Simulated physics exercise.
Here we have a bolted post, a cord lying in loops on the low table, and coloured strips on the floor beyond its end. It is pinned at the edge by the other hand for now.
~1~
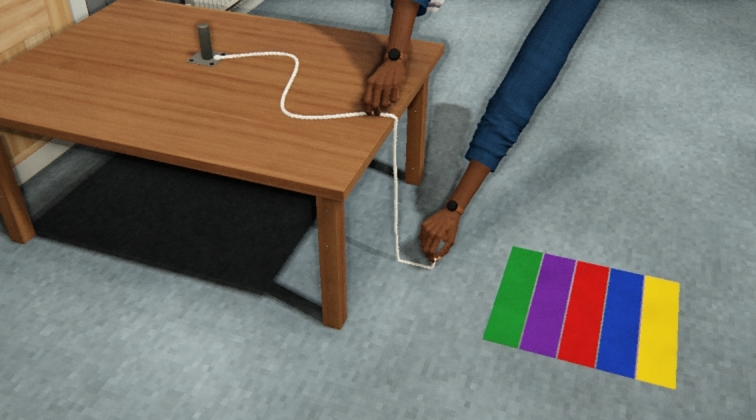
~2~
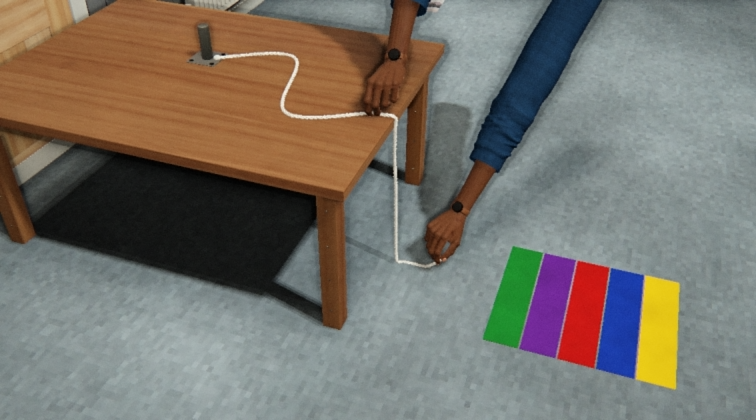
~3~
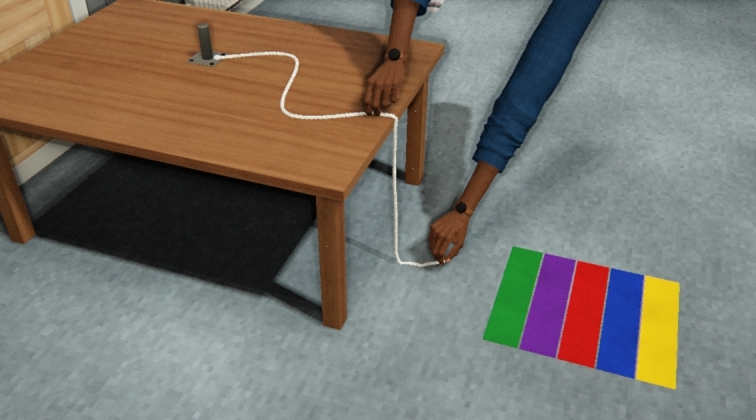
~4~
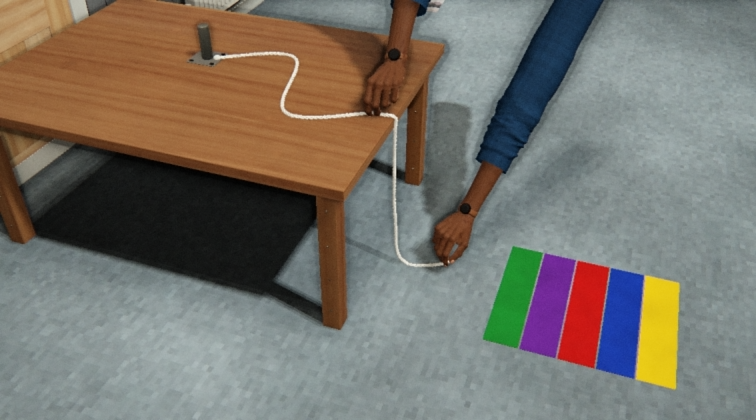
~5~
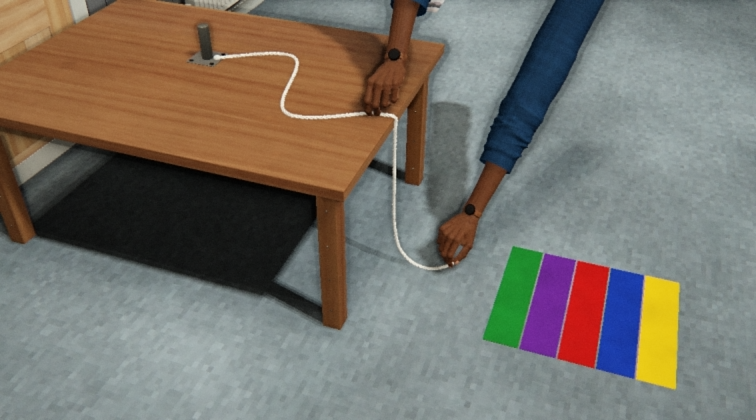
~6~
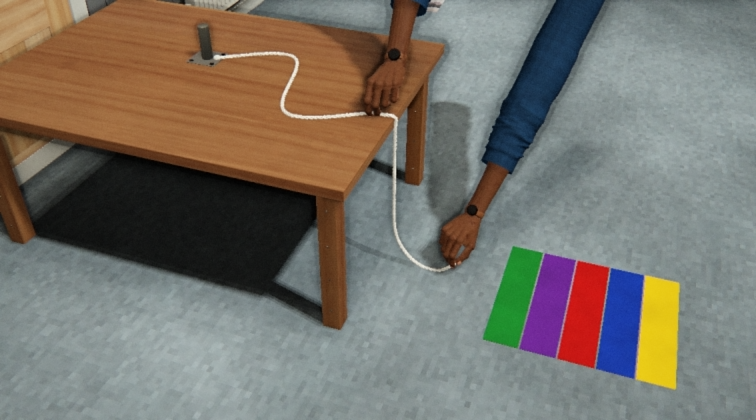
A person pins a white cord at the table's edge and slowly draws its end right.
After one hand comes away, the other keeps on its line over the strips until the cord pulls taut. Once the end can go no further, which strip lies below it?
The yellow strip lies below it.
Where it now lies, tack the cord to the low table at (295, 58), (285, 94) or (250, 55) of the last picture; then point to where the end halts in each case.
First try near (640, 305), second near (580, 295), third near (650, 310).
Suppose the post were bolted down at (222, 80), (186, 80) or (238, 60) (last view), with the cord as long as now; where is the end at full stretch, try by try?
Near (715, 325), (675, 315) and (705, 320).
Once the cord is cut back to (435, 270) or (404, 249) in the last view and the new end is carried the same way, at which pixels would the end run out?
Estimated pixels: (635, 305) then (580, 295).
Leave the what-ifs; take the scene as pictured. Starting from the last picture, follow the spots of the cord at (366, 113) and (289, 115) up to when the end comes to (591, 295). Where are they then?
In order: (415, 171) and (394, 107).
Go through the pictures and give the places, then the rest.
End (435, 259); green (505, 325); purple (542, 334); red (579, 344); blue (618, 353); yellow (657, 363), in the first picture.
End (440, 260); cord through (253, 55) (295, 72) (286, 113) (371, 113) (395, 173) (396, 243), in the second picture.
End (444, 261), in the third picture.
End (448, 262); cord through (253, 55) (295, 72) (286, 113) (371, 113) (394, 173) (396, 243), in the fourth picture.
End (453, 263), in the fifth picture.
End (455, 264); cord through (253, 55) (295, 72) (286, 113) (371, 113) (394, 173) (399, 242), in the sixth picture.
Early on, end near (591, 296); over red.
Midway, end near (637, 306); over blue.
At the end of the slack, end near (664, 313); over yellow. The end stops over the yellow strip.
